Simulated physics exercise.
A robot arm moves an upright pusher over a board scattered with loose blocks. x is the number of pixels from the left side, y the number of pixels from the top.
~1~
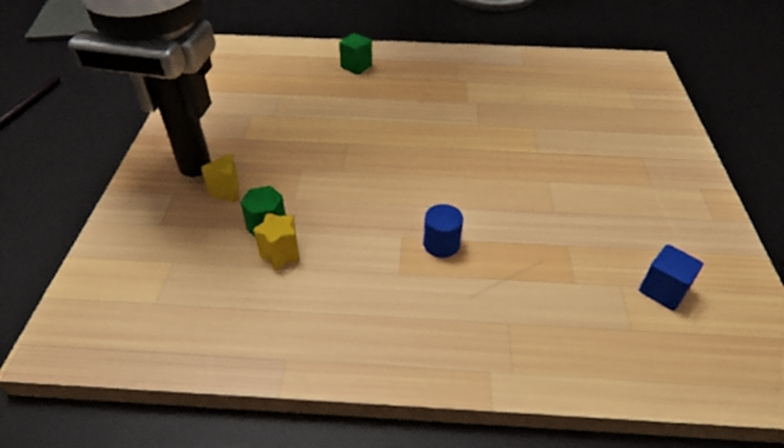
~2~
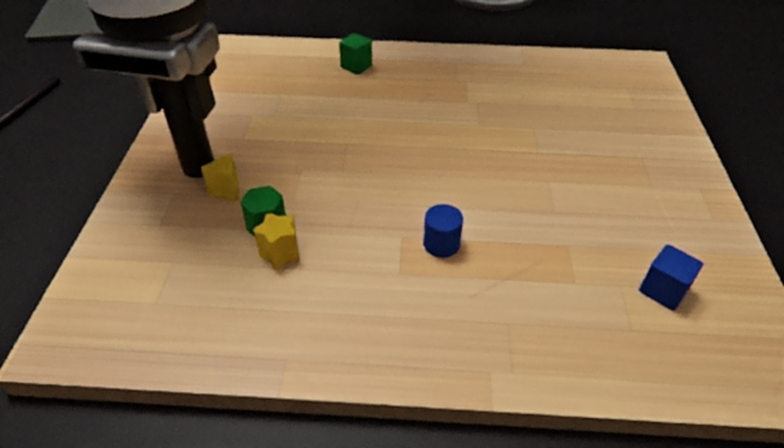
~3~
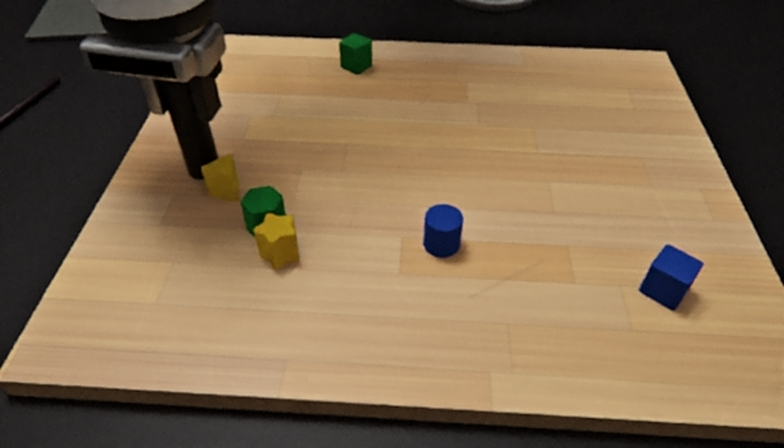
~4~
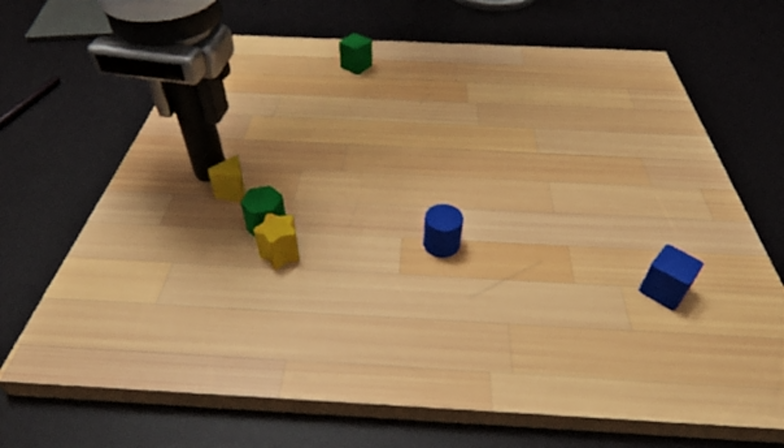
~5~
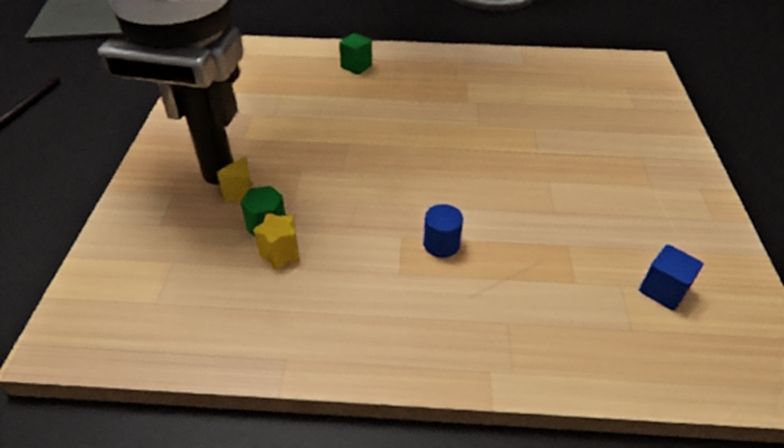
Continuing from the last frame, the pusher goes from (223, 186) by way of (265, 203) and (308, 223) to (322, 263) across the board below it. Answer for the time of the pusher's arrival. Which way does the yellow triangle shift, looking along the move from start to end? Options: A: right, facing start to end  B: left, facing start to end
Correct choice: B.
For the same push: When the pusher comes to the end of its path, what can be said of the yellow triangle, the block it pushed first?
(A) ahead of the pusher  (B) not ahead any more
(B)
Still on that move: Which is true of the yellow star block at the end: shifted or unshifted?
Shifted out of place.
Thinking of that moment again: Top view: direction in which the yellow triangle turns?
Its rotation is counterclockwise.
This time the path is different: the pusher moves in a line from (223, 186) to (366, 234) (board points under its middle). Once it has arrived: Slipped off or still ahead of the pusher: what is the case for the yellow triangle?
By then it is in front of the pusher.
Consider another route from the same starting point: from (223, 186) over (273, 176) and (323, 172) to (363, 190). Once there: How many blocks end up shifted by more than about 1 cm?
I'd say one block gets moved.
The first path, step by step. One third of the way, pusher at (265, 192); yellow triangle at (287, 185); green six-sided block at (266, 204), turned 30° clockwise; yellow star block at (275, 231), turned 15° anticlockwise.
Two thirds of the way, pusher at (307, 212); yellow triangle at (333, 203), turned 30° anticlockwise; green six-sided block at (281, 219), turned 110° clockwise; yellow star block at (266, 251), turned 25° anticlockwise.
At the end, pusher at (321, 251); yellow triangle at (348, 213), turned 65° anticlockwise; green six-sided block at (278, 239), turned 205° clockwise; yellow star block at (250, 262), turned 40° anticlockwise.
